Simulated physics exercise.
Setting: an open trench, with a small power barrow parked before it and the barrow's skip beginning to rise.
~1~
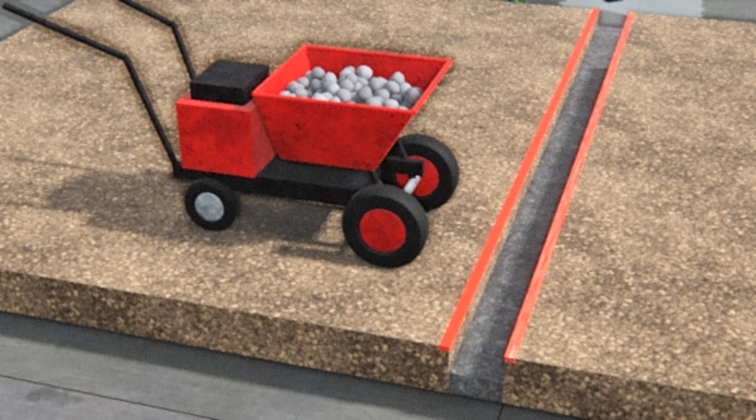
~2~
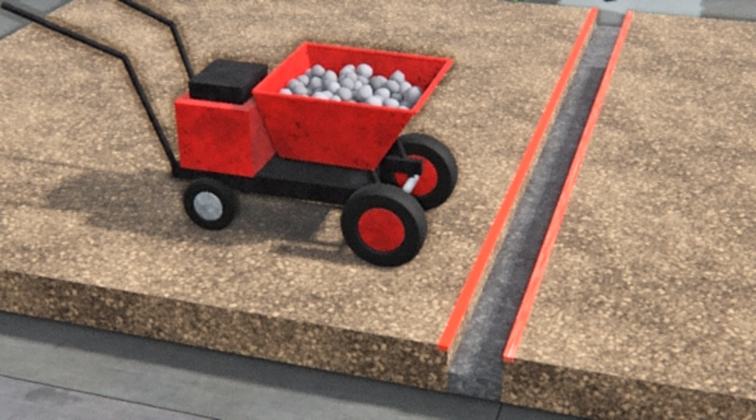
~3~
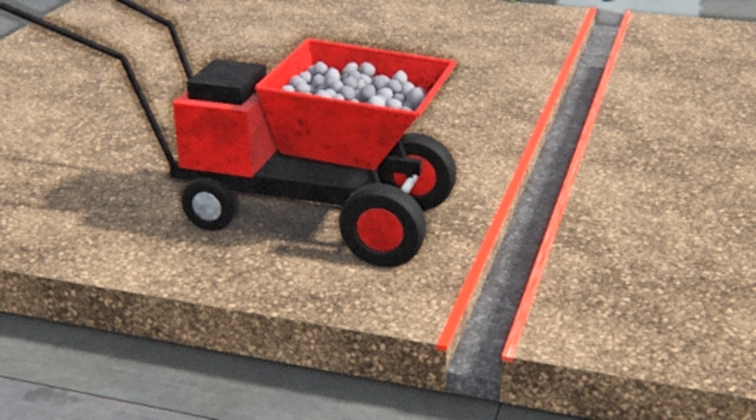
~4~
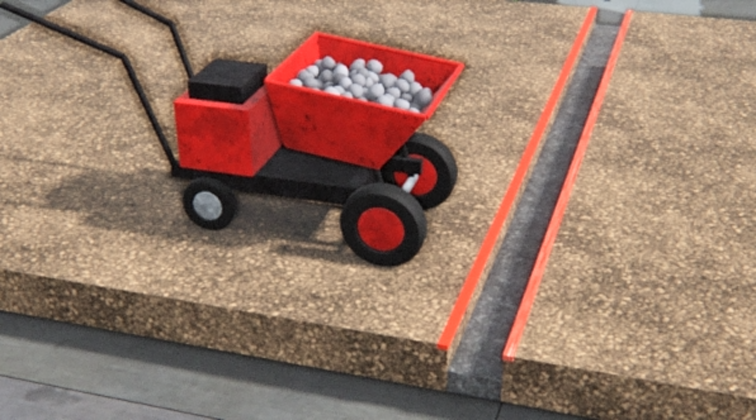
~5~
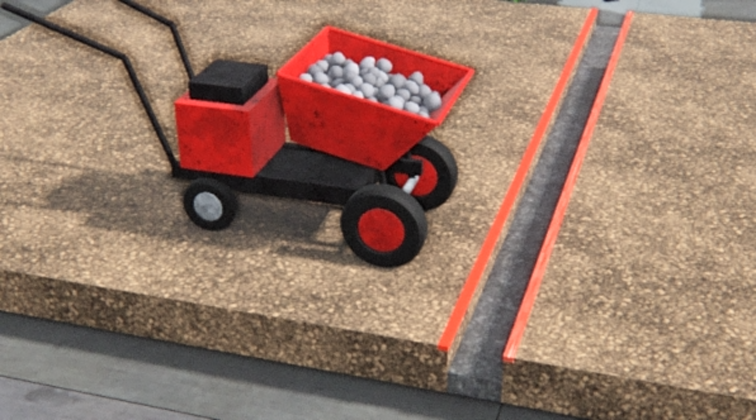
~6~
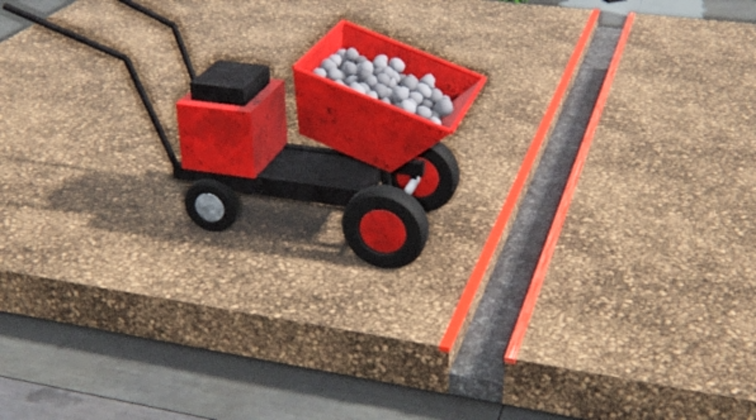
To begin with, a small red power barrow loaded with round grey cobbles stands still on gravelly ground, left of a narrow, red-edged trench, its skip level. The skip then tilts forward toward the right, barely at first and then clearly, its back rising away from the red body while the wheels stay put.
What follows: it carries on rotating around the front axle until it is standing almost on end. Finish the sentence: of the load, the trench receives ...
A minority.
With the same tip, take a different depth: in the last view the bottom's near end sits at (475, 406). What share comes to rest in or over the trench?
It would be close to 30 percent.
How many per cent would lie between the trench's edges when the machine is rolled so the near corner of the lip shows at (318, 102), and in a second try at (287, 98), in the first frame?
Around 50 % the first time and around 30 % the second.
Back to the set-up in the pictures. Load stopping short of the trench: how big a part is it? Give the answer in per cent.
Roughly 0 percent.
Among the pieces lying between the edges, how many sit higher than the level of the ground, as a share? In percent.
Estimate: Near 20 in a hundred.
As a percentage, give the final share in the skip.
0 per cent or so.
Just after the last frame, skip tipped steeply; every one in the skip.
A moment on, skip tipped right over; the larger part in the skip; just a few in or heaped over the trench; roughly a quarter beyond it; just a few falling.
Further on, skip tipped right over; roughly a quarter in the skip; about a tenth in or heaped over the trench; roughly two thirds beyond it.
When it is over, skip tipped right over; just a few in the skip; roughly a quarter in or heaped over the trench; roughly two thirds beyond it.
